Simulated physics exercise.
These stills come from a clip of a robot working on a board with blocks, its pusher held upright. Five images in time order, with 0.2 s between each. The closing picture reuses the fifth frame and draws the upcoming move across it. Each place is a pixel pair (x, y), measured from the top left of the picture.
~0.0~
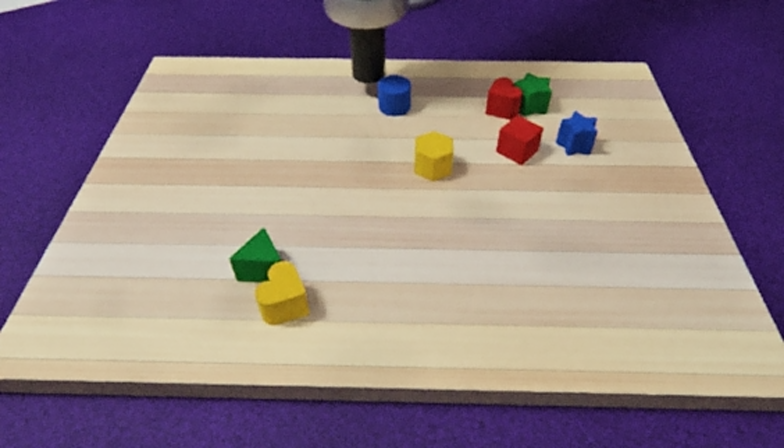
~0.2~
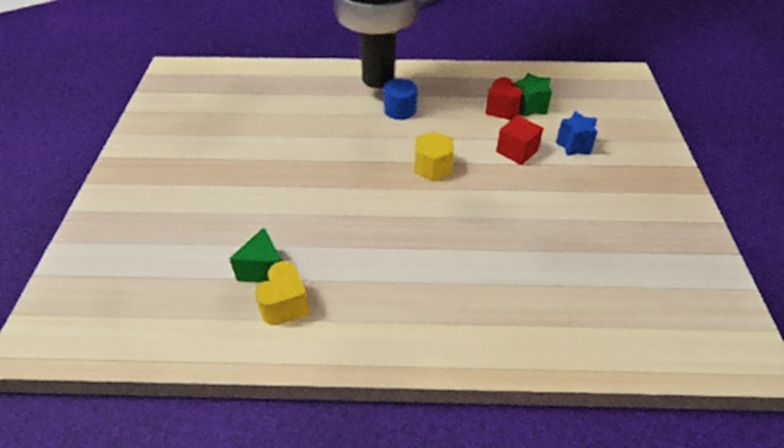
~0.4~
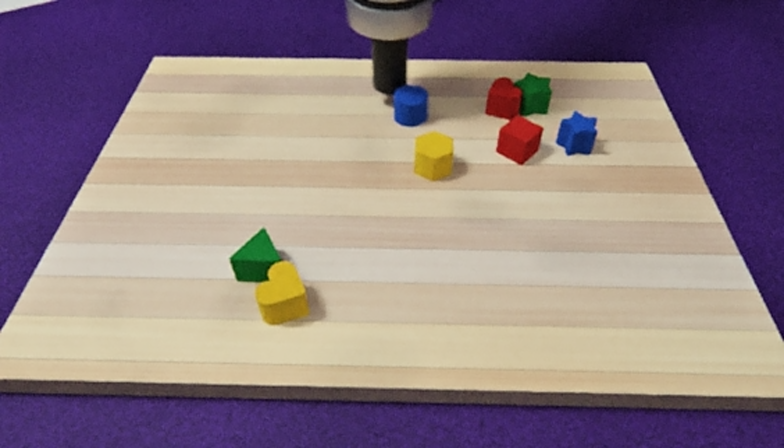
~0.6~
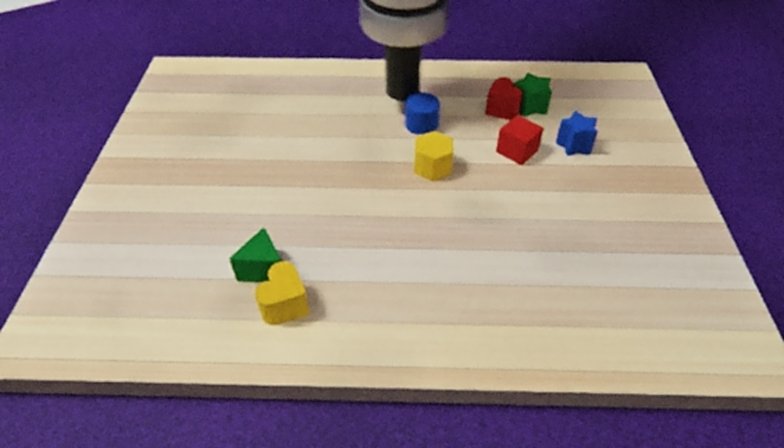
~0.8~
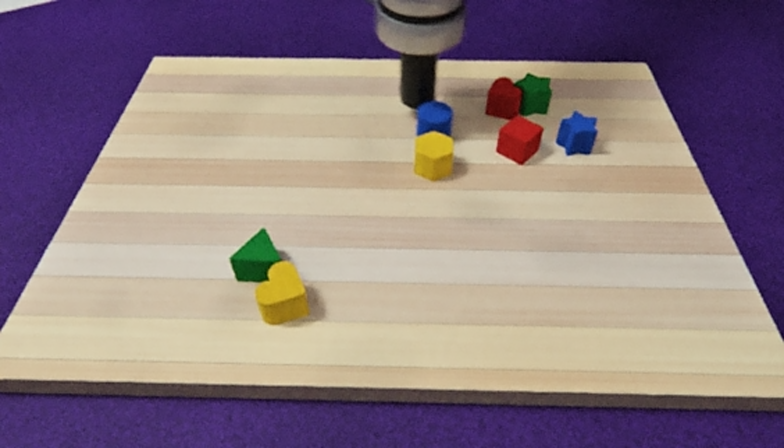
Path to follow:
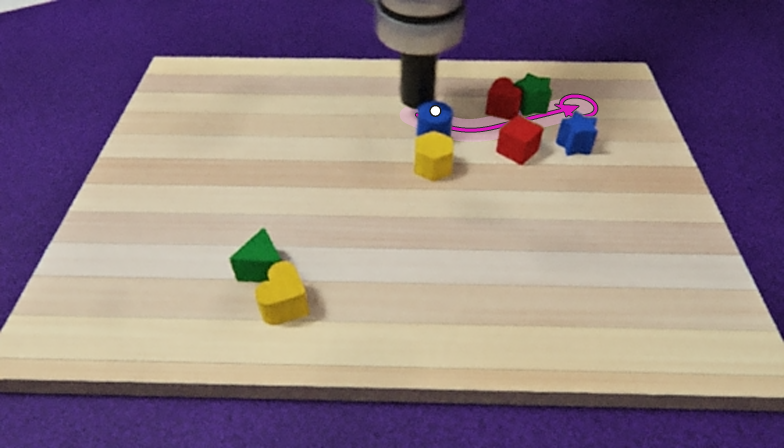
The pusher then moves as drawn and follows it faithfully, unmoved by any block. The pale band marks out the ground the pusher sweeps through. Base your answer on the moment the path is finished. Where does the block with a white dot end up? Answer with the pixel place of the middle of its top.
The centre of its top face lies at (464, 129).
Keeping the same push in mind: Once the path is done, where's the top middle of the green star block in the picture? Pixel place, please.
The centre of its top face lies at (554, 70).
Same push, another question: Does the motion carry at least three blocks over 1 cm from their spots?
It seems so.
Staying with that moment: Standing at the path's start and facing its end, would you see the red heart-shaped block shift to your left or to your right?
It moves off to the left.
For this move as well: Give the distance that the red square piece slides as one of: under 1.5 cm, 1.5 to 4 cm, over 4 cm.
The answer will be the short band, under 1.5 cm.
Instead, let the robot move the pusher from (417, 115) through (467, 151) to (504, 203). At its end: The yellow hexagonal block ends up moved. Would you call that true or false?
My answer: True.
Path on the board, from (417, 115) by way of (472, 130) and (527, 119) to (579, 106); the dot is on the blue circle.
What follows on the original path. One third of the way, pusher (475, 114); blue circle (464, 129).
Two thirds of the way, pusher (531, 103); blue circle (464, 129); red heart-shaped block (513, 79), turned 35° anticlockwise; green star block (544, 77), turned 15° clockwise.
At the end, pusher (583, 90); blue circle (464, 129); red heart-shaped block (514, 79), turned 35° anticlockwise; red square piece in place; green star block (554, 70), turned 20° anticlockwise.
